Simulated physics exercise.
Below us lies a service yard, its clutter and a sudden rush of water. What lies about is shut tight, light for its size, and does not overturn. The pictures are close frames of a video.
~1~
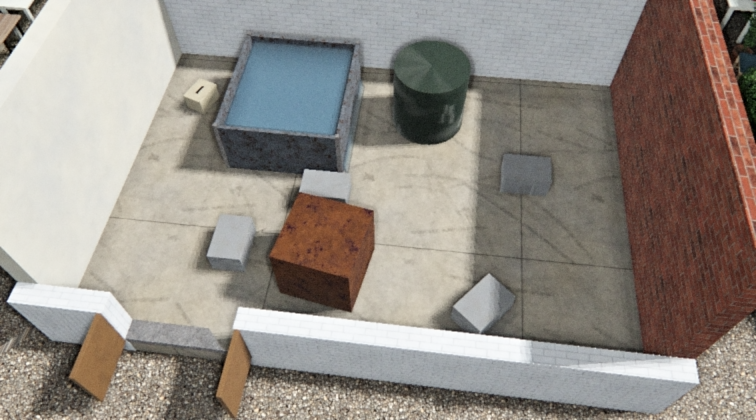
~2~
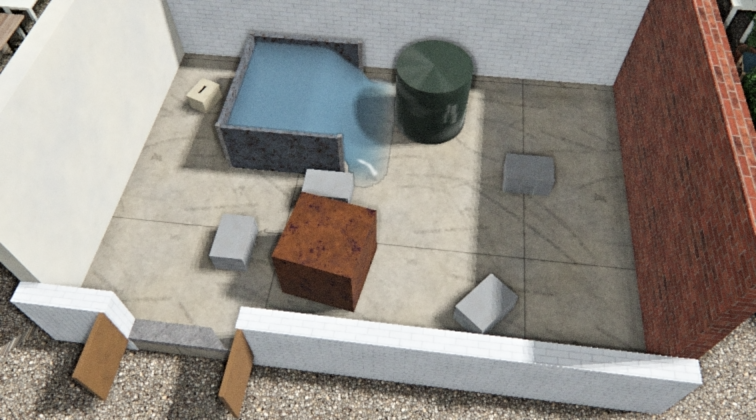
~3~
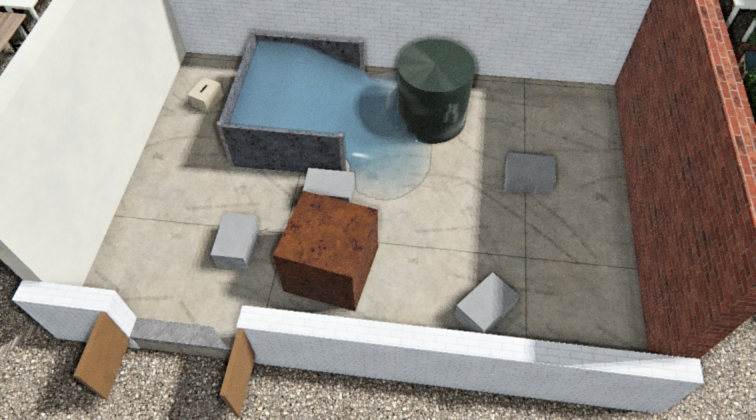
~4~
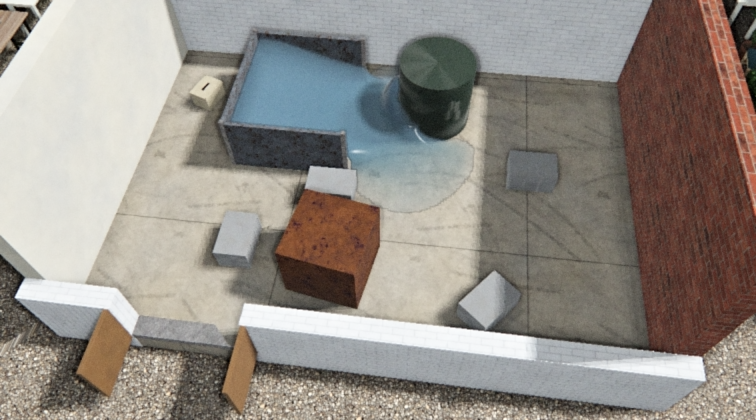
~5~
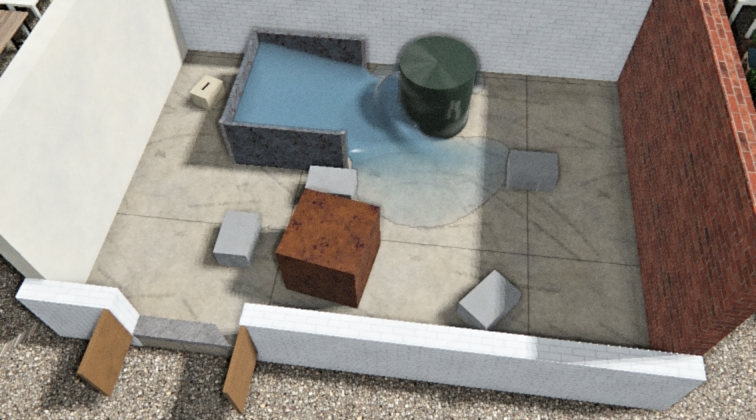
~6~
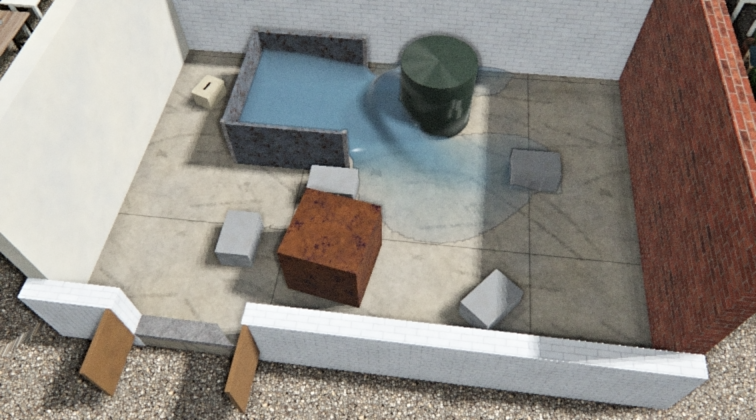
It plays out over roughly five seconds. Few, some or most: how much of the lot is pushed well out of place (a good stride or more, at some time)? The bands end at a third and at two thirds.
That comes to from one to two thirds.
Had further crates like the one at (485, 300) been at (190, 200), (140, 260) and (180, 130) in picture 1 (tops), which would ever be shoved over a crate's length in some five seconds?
In that order: Short of that, no, not that far.
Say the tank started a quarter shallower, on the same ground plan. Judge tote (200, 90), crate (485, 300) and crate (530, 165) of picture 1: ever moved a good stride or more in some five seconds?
In that order: Never so far, that far or more, moved that far.
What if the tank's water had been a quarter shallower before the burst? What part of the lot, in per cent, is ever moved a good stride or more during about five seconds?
Roughly 40 per cent.
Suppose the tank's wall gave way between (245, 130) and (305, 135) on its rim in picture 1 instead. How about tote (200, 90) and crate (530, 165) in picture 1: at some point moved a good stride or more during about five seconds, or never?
One after the other: Not that far, not that far.
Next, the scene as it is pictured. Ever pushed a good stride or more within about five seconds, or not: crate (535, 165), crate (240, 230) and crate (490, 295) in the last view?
One after the other: Moved that far, no, yes.
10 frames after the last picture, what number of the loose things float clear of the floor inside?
I count 2.
A moment on, 0 of 5 are well off their spots; 0 afloat.
Next, 1 of 5 are well off their spots; 2 afloat.
Later, 1 of 5 are well off their spots; 2 afloat.
In the end, 2 of 5 are well off their spots, and 2 have been at some point; 2 afloat.
